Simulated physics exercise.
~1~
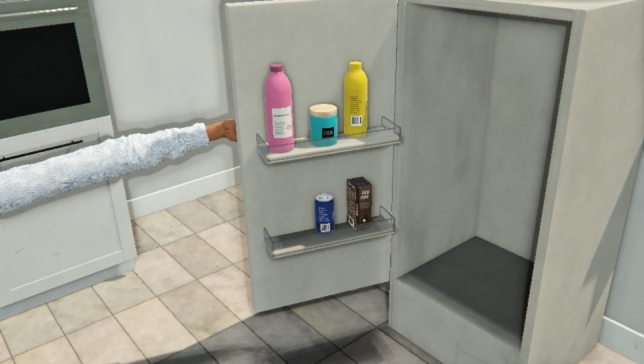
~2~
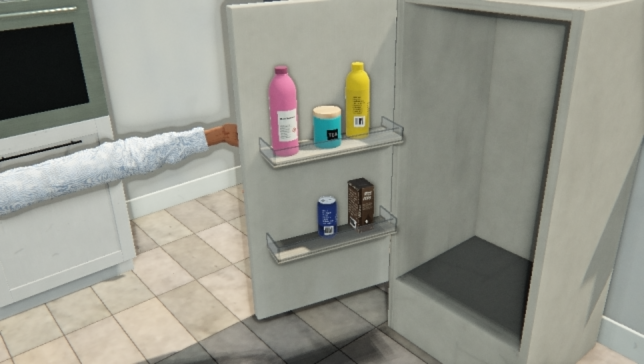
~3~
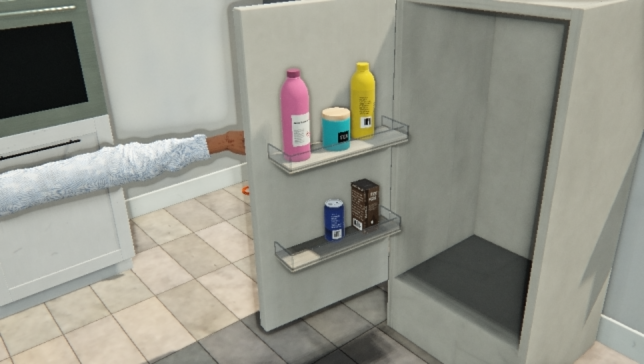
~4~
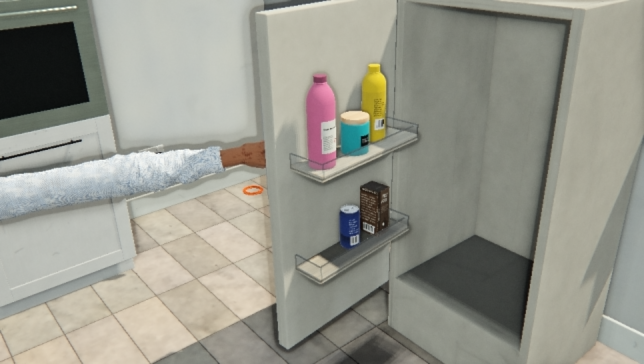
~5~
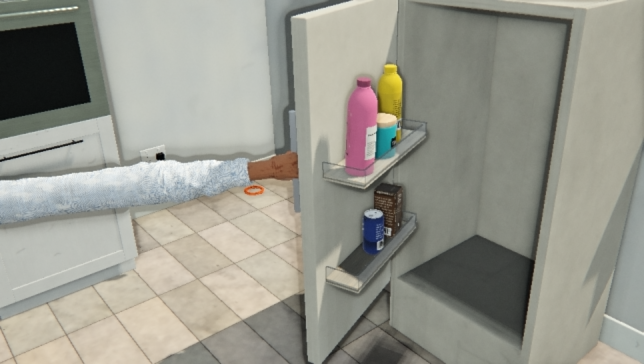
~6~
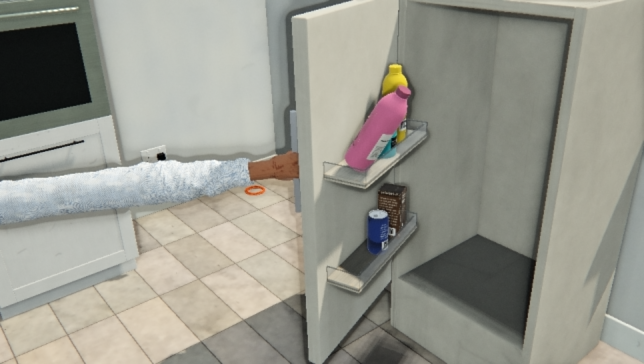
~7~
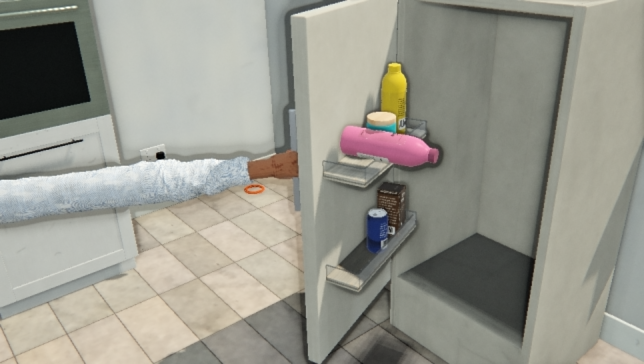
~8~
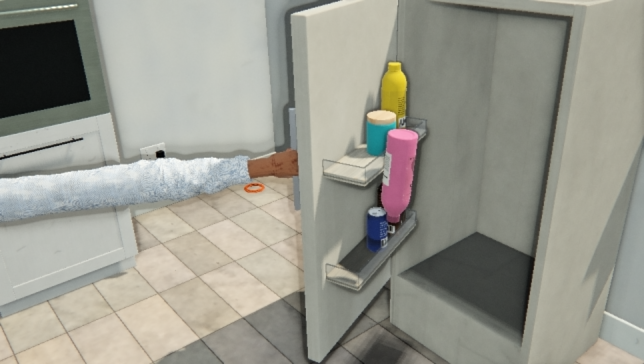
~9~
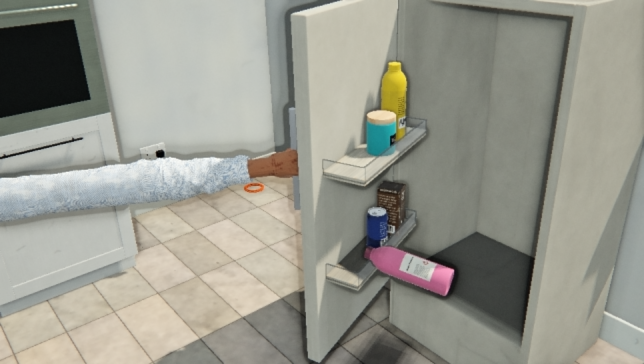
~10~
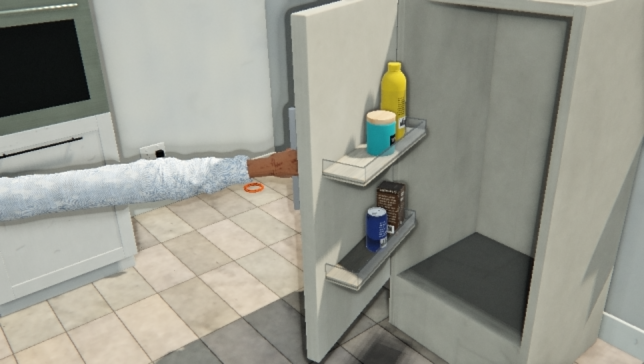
Kitchen with an arm pushing an open fridge door inward, the pink bottle toppling off the upper rack and dropping from view.
